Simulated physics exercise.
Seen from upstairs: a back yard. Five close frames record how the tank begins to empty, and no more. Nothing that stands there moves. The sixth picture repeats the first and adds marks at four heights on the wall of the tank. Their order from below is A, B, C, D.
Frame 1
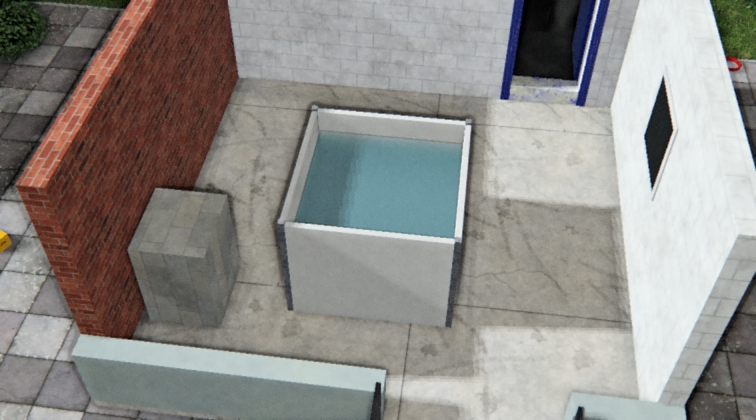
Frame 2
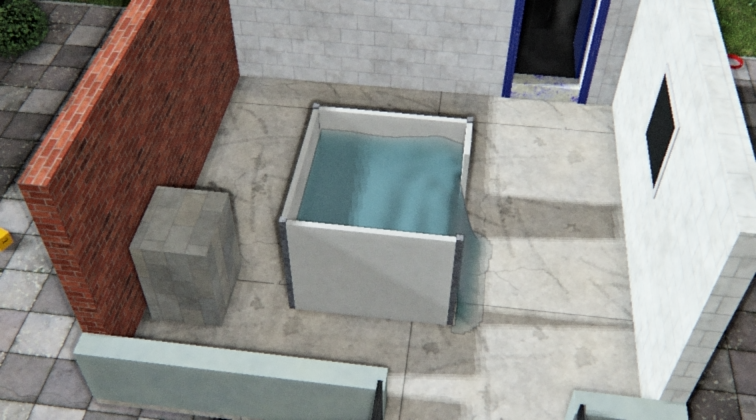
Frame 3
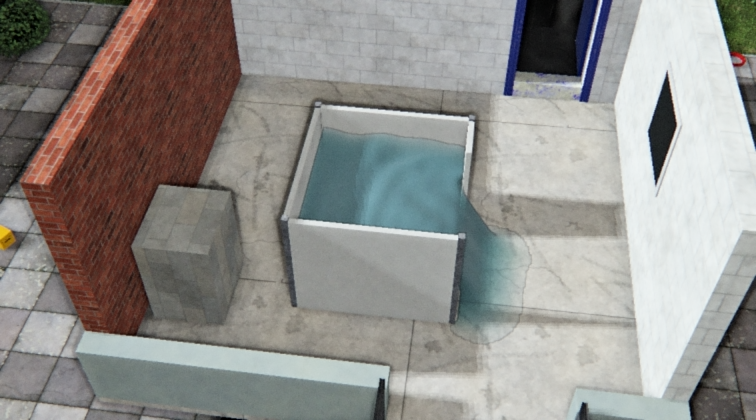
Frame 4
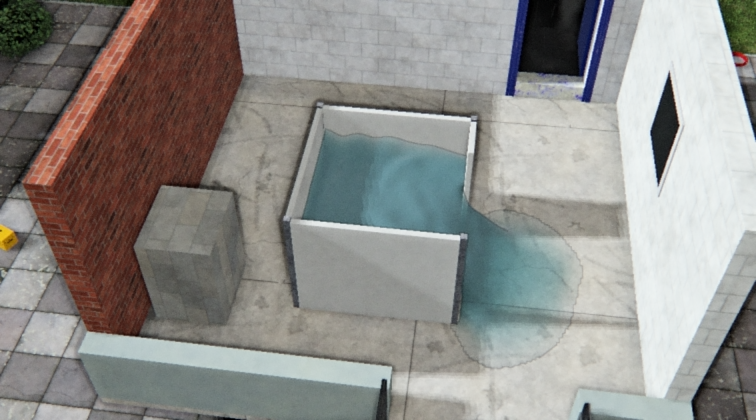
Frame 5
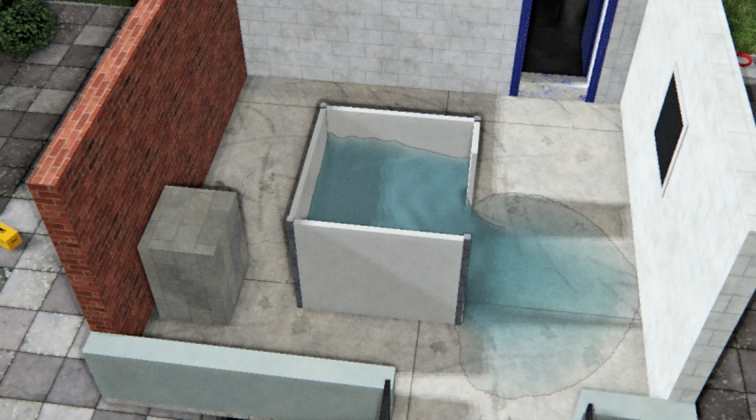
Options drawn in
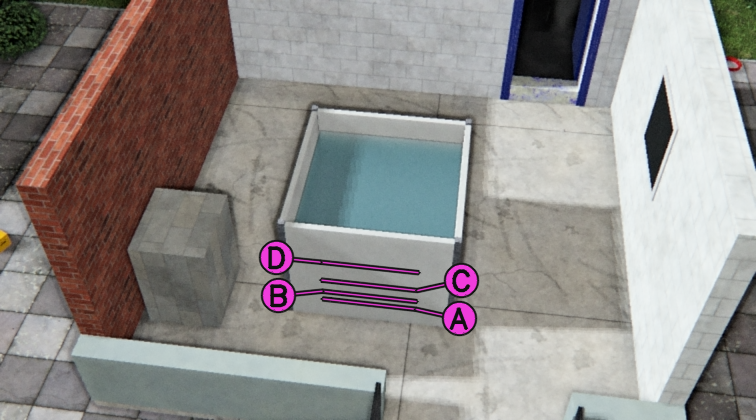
Water pours from the right side of a white tank and spreads across the yard.
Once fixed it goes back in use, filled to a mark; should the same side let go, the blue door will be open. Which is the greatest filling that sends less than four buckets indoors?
Use mark D.
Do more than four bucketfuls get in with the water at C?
No.
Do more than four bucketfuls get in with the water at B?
No, not at all.
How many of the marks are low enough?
All of them.
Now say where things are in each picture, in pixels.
Water in the tank at rest, its middle at (381, 189); foot of the blue doorway at (542, 102); open gate at (479, 378), in the first picture.
Front seen at (457, 329), 2 % of the ground wet, in the second picture.
Front seen at (514, 238), 5 % of the ground wet, in the third picture.
Front seen at (575, 268), 10 % of the ground wet, in the fourth picture.
Front seen at (629, 273), 18 % of the ground wet, in the fifth picture.
On the marked copy, A at (369, 304); B at (369, 296); C at (369, 285); D at (369, 267); from the bottom up A, B, C, D.
If A is chosen, nothing gets over.
If B is chosen, nothing gets over.
If C is chosen, nothing gets over.
If D is chosen, a splash gets over, under a bucket.
